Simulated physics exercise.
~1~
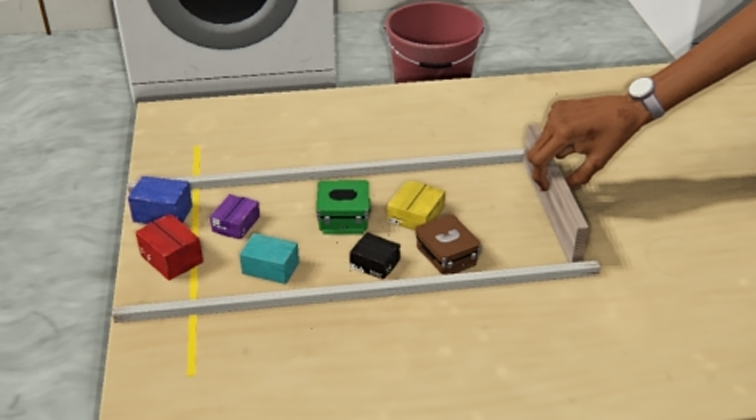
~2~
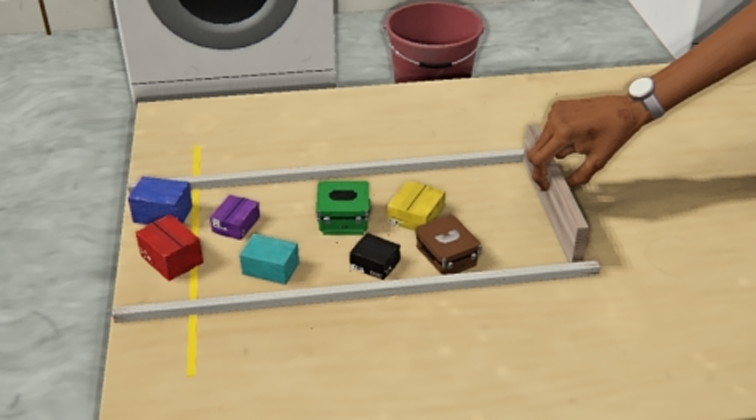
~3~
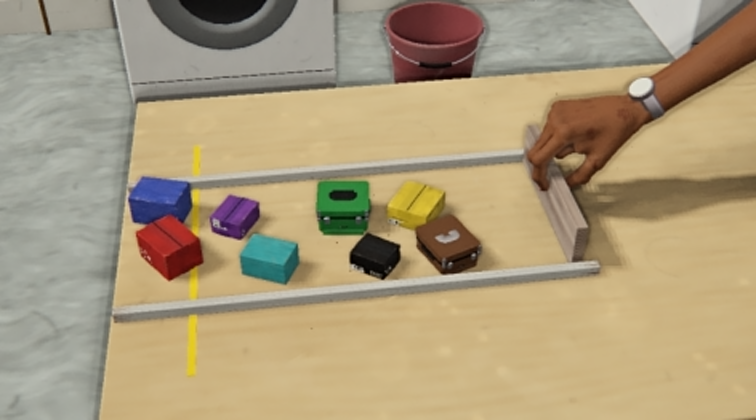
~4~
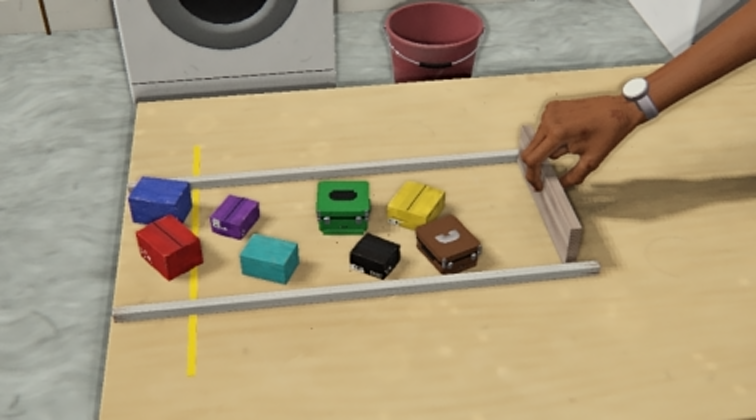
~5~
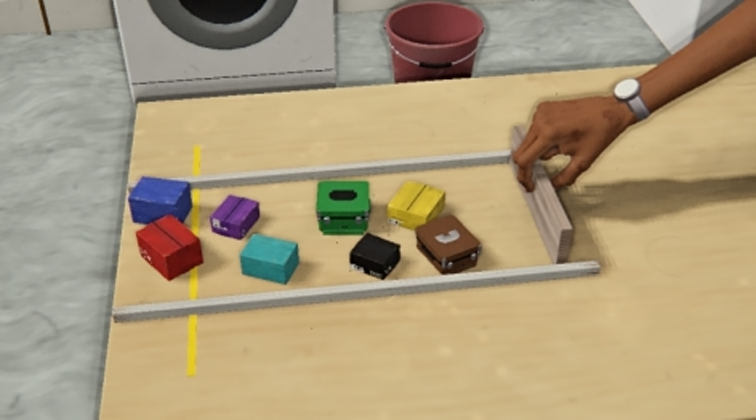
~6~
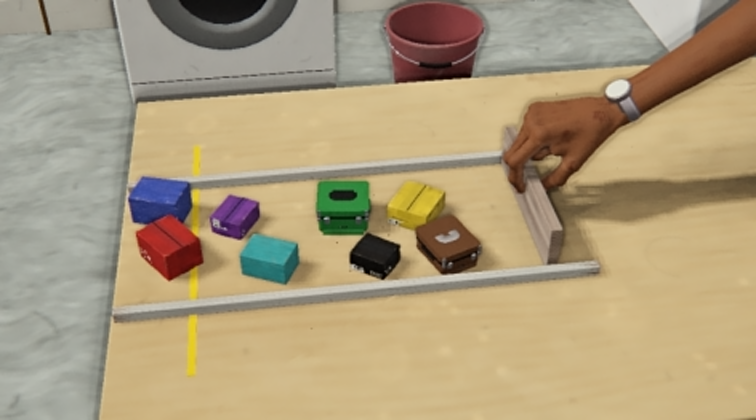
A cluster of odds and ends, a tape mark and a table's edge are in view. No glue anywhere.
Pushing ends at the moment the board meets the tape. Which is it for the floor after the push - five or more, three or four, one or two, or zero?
For the floor it is three or four.
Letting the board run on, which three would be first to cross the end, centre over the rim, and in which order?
Ranked earliest first, the red box comes before the blue block, which comes before the purple box.
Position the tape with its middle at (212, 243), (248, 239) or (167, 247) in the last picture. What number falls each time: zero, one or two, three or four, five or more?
So, taking them in turn, I'd give three to four; either one or two; more than four.
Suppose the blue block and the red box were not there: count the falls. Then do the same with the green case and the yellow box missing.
2 in the first case and 1 in the second.
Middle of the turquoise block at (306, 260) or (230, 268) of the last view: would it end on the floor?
Turquoise block: Plunges; plunges.
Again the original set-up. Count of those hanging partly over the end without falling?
That'd be 2.
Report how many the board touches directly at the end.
Number in contact with it: 2.
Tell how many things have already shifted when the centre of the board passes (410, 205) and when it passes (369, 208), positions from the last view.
At that stage 4; at the next, 5.
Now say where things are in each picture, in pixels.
Blue block (161, 202); red box (170, 247); purple box (235, 217); board (553, 192); tape (195, 244), in the first frame.
Red box (170, 247); board (553, 192), in the second frame.
Purple box (235, 217); yellow box (416, 207), in the third frame.
Blue block (161, 202); brown case (447, 247), in the fourth frame.
Red box (170, 247); black box (375, 256), in the fifth frame.
Blue block (161, 202); red box (170, 247); purple box (235, 217); board (529, 194); tape (195, 244), in the sixth frame.
A little later, none off yet; blue block at rest near (161, 202); red box at rest near (170, 247); purple box at rest near (235, 217).
When it is over, the number that fall off is three or four; down, turquoise block, purple box, red box and blue block.
